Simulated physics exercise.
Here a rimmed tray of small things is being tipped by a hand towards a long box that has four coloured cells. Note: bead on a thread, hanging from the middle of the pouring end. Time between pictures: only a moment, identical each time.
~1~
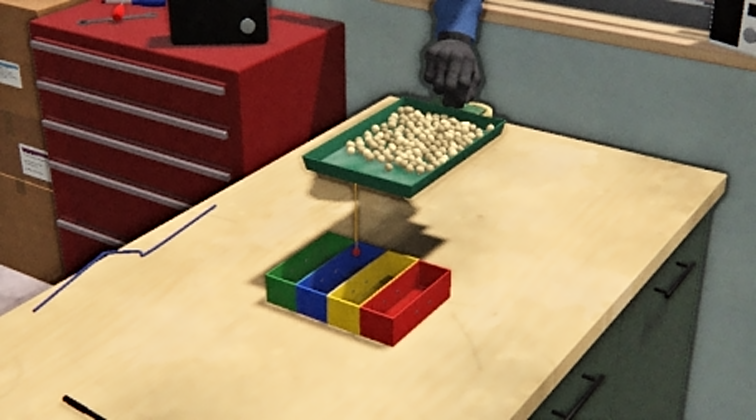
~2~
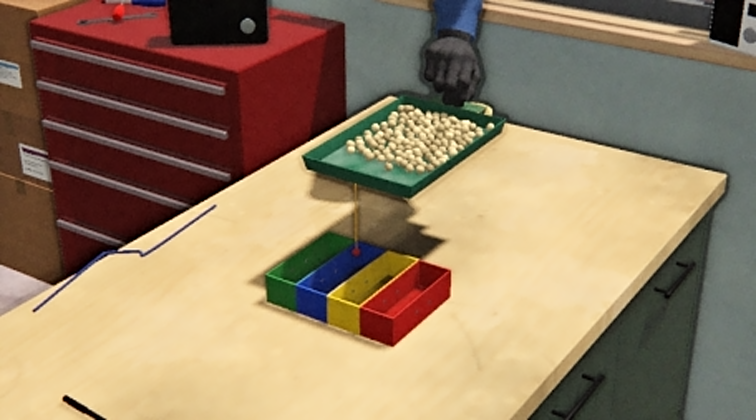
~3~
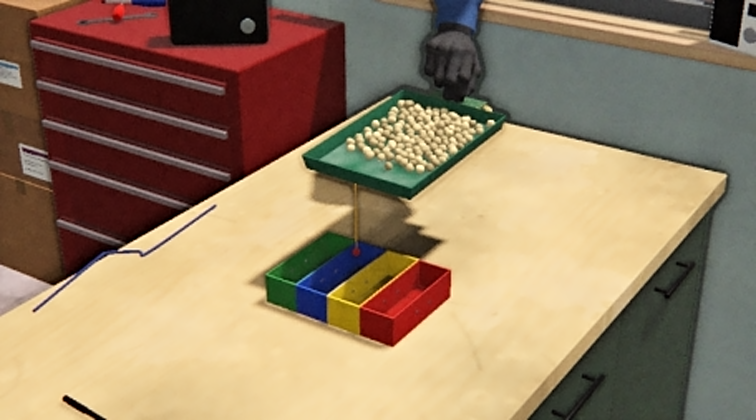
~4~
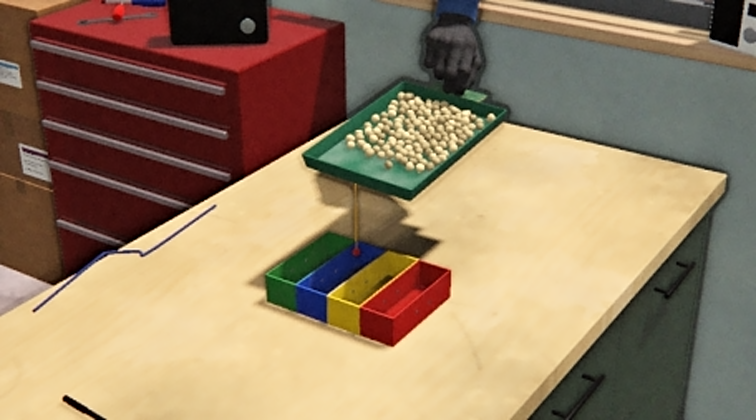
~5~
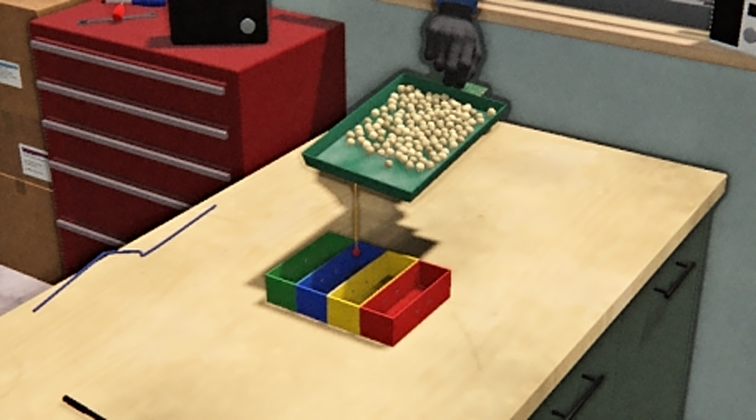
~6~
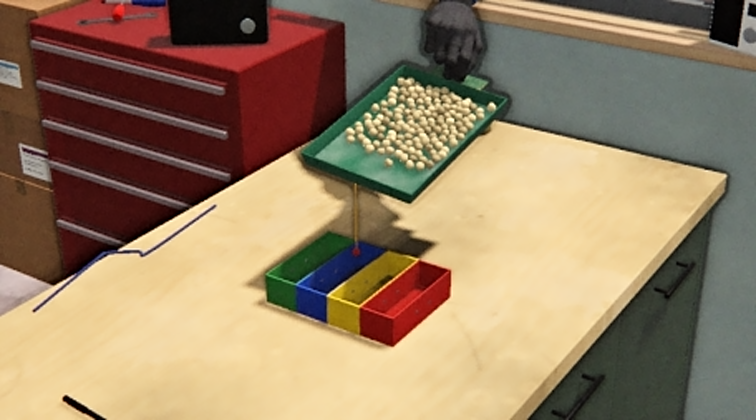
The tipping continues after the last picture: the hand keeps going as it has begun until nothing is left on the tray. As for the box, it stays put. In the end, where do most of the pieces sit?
Most sit in the red cell.
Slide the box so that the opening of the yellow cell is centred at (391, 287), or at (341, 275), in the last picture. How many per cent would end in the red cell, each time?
Some 30 percent in the first case, 40 percent in the second.
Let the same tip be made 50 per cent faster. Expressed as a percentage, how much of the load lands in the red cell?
I'd expect close to 60 per cent.
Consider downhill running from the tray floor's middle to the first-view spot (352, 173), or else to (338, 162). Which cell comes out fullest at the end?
Case 1 goes to the green one, case 2 to the green one.
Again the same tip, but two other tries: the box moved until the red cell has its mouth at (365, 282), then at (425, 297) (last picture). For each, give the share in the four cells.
The first comes to 30 percent and the second to 90 percent.
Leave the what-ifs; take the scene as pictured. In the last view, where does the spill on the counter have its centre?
At about (454, 337).
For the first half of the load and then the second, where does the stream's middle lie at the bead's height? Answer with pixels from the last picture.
At about (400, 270), then at (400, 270).
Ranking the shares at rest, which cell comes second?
That's the yellow one.
Just after the last frame, tray tipped steeply; almost all on the tray; just a few falling or outside the box.
A moment on, tray tipped right over; almost all on the tray; just a few falling or outside the box.
Further on, tray tipped past a quarter turn; roughly half in the red cell; roughly a quarter in the yellow cell; about a tenth in the blue cell; roughly a quarter falling or outside the box.
When it is over, tray tipped past a quarter turn; roughly half in the red cell; roughly a quarter in the yellow cell; about a tenth in the blue cell; not one in the green cell; roughly a quarter outside the box.
